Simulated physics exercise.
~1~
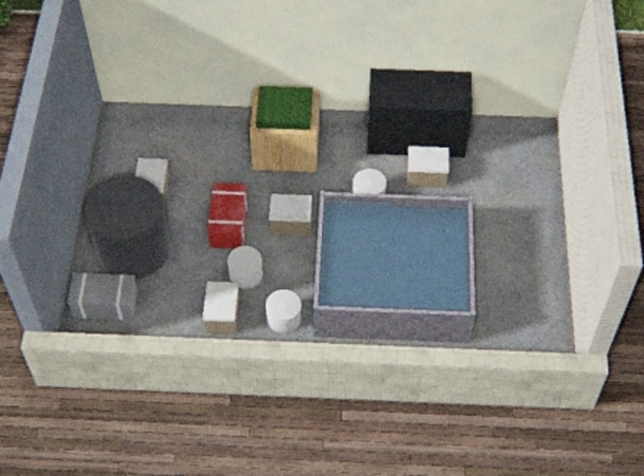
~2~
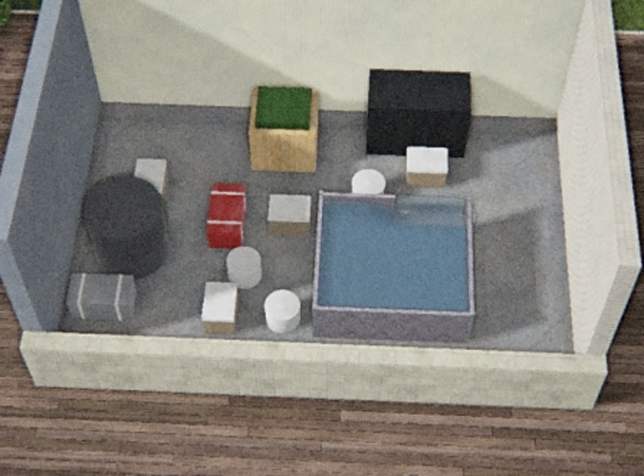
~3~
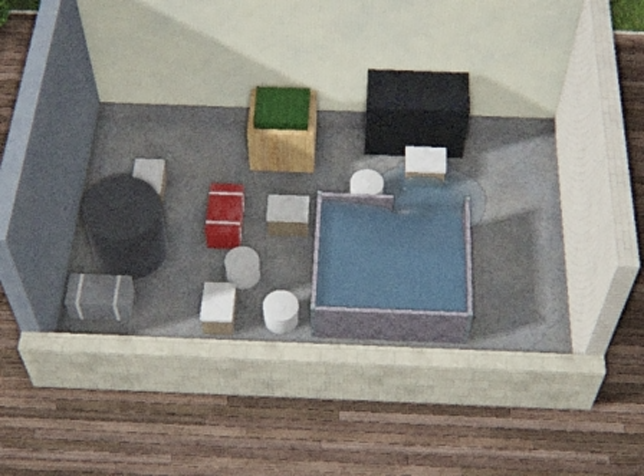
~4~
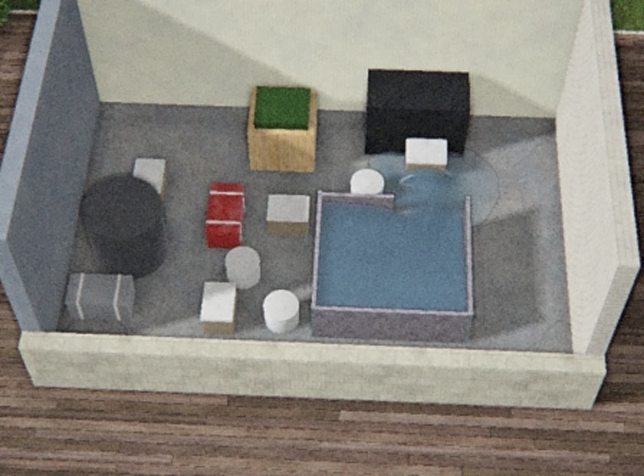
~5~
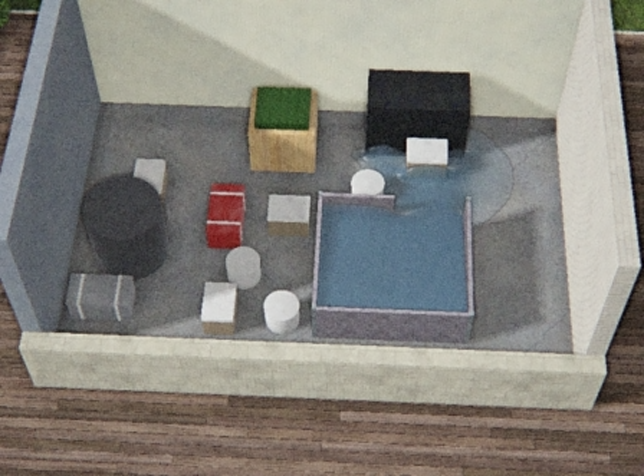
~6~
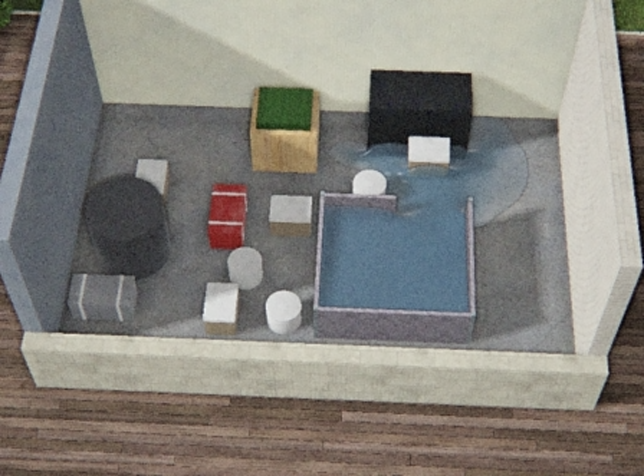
In a walled yard, part of the back side of an open tank gave way, and water spread out behind it around a white-topped box, while the red trunk and nearly everything else stayed put.
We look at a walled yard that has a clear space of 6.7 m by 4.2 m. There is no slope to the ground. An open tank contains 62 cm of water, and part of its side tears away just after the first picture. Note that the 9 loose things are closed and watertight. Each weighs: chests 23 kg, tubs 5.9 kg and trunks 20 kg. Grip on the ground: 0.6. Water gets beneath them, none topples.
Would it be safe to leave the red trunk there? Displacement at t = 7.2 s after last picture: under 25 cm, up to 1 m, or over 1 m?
It gets somewhat displaced.
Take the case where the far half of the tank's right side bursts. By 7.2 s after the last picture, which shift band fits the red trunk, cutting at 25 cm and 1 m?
Result: The red trunk remains where it was.
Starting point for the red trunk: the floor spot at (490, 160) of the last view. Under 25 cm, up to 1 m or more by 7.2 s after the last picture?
I'd say it lands far off.
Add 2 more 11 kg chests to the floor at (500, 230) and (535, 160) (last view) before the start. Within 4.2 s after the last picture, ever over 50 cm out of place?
In the order asked: Shy of the mark; clear of the mark.
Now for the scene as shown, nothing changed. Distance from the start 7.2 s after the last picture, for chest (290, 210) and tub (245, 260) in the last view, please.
First 80 cm, then 20 cm.
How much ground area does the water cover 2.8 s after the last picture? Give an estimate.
That flooded area is roughly 19 m2.
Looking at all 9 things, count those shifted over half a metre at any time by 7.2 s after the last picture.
4 in all.
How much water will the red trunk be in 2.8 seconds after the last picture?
Close to 4 centimetres.
Then, 0.9 s after the last picture the red trunk is near (227, 208), 0.0 m from its start, aground; 1 afloat.
Then, 2.8 s after the last picture the red trunk is near (185, 224), 0.6 m from its start, aground; 0 afloat.
Then, 4.8 s after the last picture the red trunk is near (185, 224), 0.6 m from its start, aground; 2 afloat.
Then, 7.2 s after the last picture the red trunk is near (185, 224), 0.6 m from its start, aground; 4 afloat.
